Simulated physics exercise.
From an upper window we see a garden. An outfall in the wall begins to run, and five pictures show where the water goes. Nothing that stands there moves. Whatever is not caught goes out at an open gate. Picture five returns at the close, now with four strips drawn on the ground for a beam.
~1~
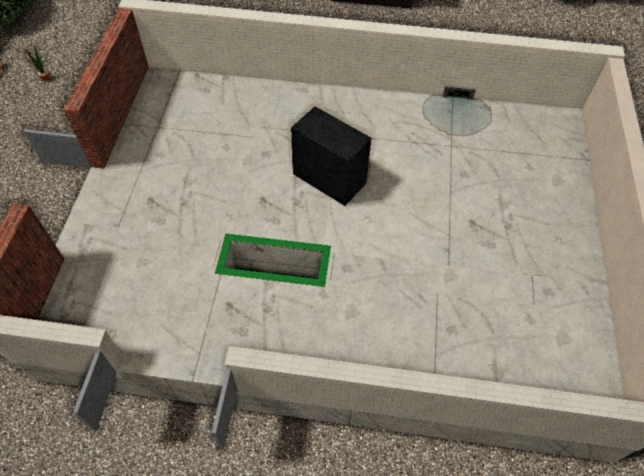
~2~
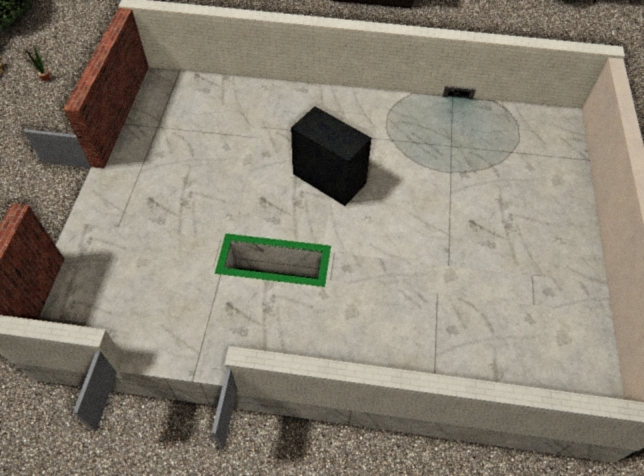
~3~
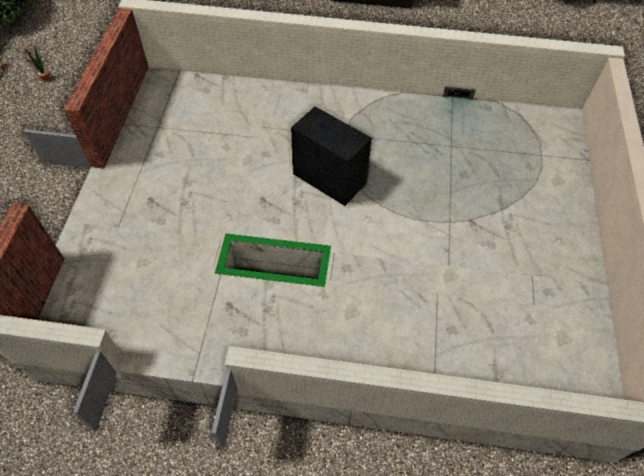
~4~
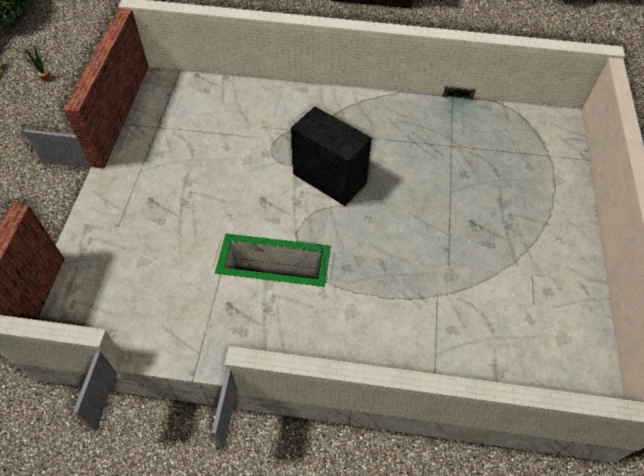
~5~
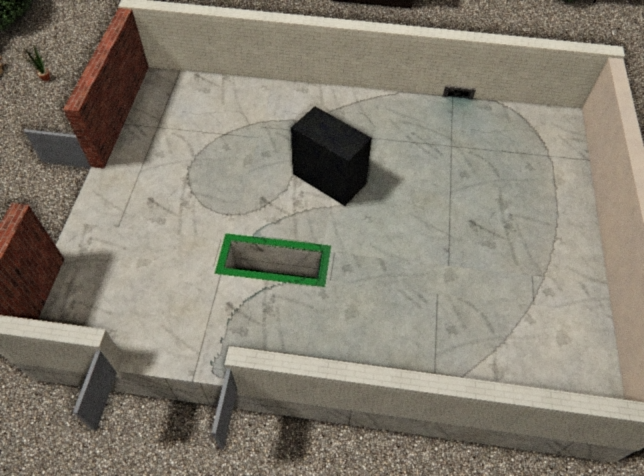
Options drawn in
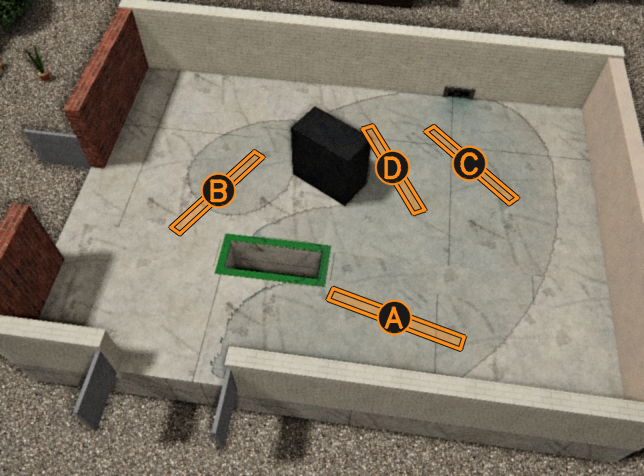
At the start, a small pool of water lies below an outfall in the back wall of a walled garden. It spreads wide across the pale paving, passes around both sides of a black block, and reaches the front wall, while the green-edged drain, dry until then, takes in water.
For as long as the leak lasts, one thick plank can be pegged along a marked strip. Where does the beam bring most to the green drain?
Choose A.
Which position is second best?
It is B.
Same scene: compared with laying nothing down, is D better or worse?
Position D is worse.
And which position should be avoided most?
That is position D.
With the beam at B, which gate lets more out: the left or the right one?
More leaves on the right.
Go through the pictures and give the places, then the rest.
The first frame shows outfall at (459, 93); green drain at (274, 260); open gate at (86, 211); open gate at (179, 363); 2 % of the ground under water, visible out to (472, 130); green drain still dry.
In the second frame, 7 % of the ground under water, visible out to (402, 151); green drain still dry.
In the third frame, 16 % of the ground under water, visible out to (434, 219); green drain still dry.
In the fourth frame, 28 % of the ground under water, visible out to (370, 292); green drain still dry.
In the fifth frame, 43 % of the ground under water, visible out to (261, 327); green drain taking water.
In orange, A from (330, 293) to (462, 343); B from (175, 230) to (258, 154); C from (429, 129) to (513, 200); D from (367, 127) to (419, 211).
If A is chosen, about 46 % of the stream goes into the green drain, about 51 % out by the gates.
If B is chosen, about 21 % of the stream goes into the green drain, about 78 % out by the gates.
If C is chosen, about 8 % of the stream goes into the green drain, about 91 % out by the gates.
If D is chosen, about 4 % of the stream goes into the green drain, about 95 % out by the gates.
